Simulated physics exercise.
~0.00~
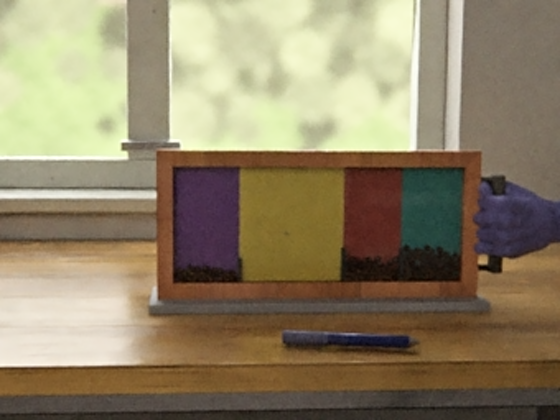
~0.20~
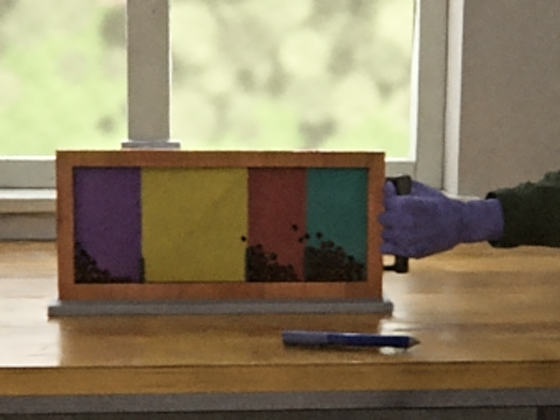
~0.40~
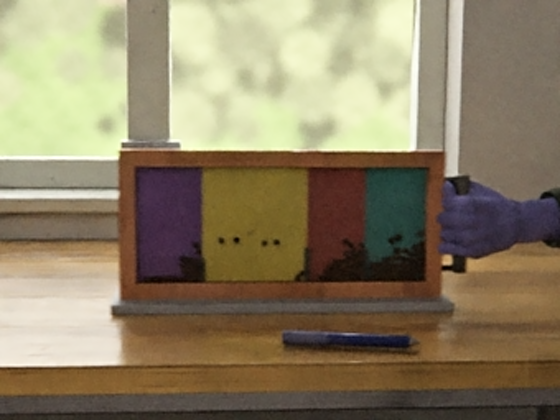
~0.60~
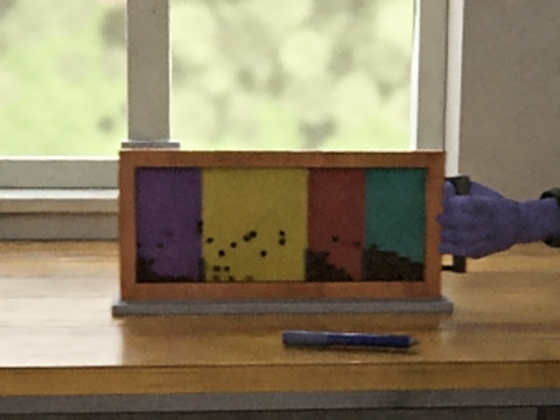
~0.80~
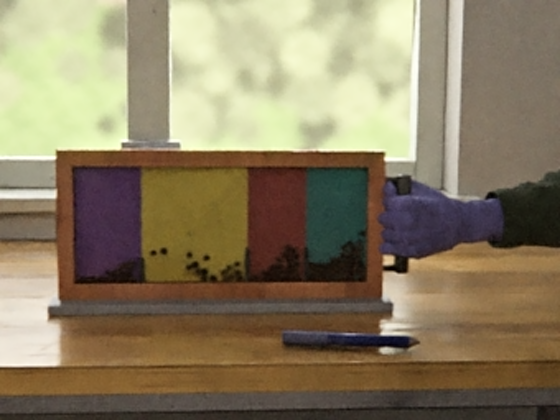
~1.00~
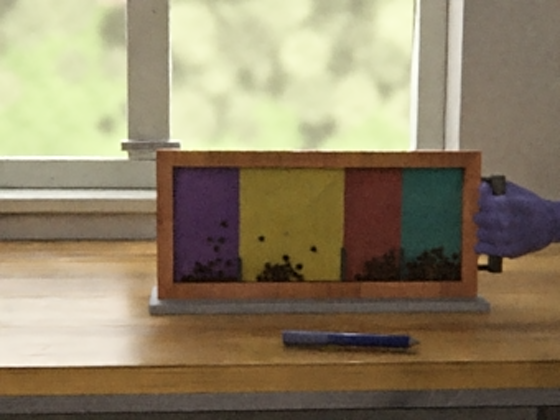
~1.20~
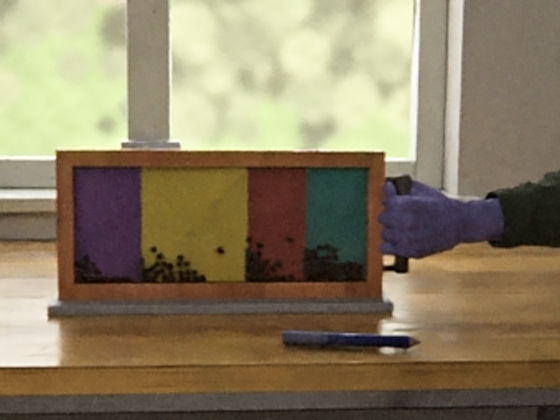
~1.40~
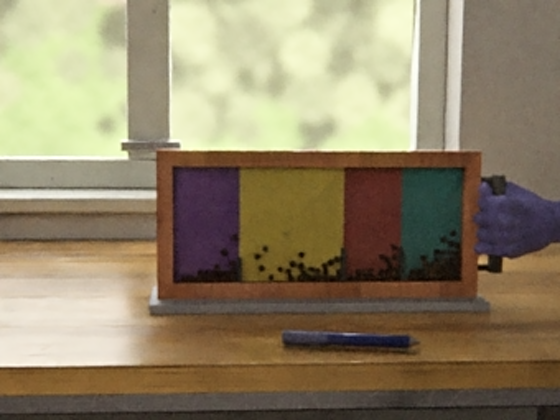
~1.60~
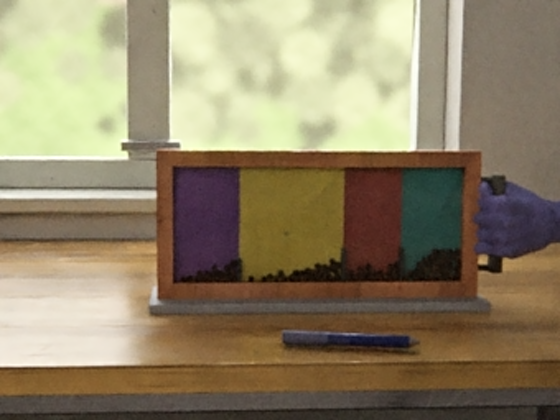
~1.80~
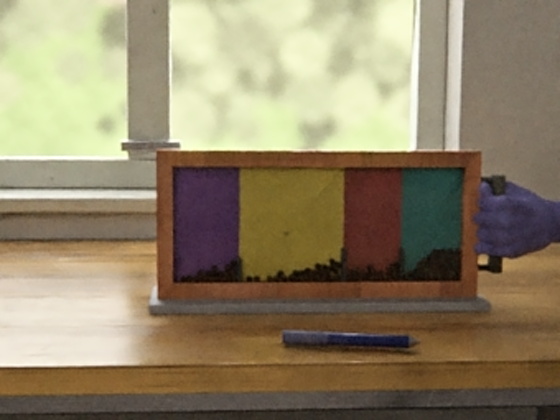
On a wooden table, a gloved hand slides a case back and forth, spreading dark beads.
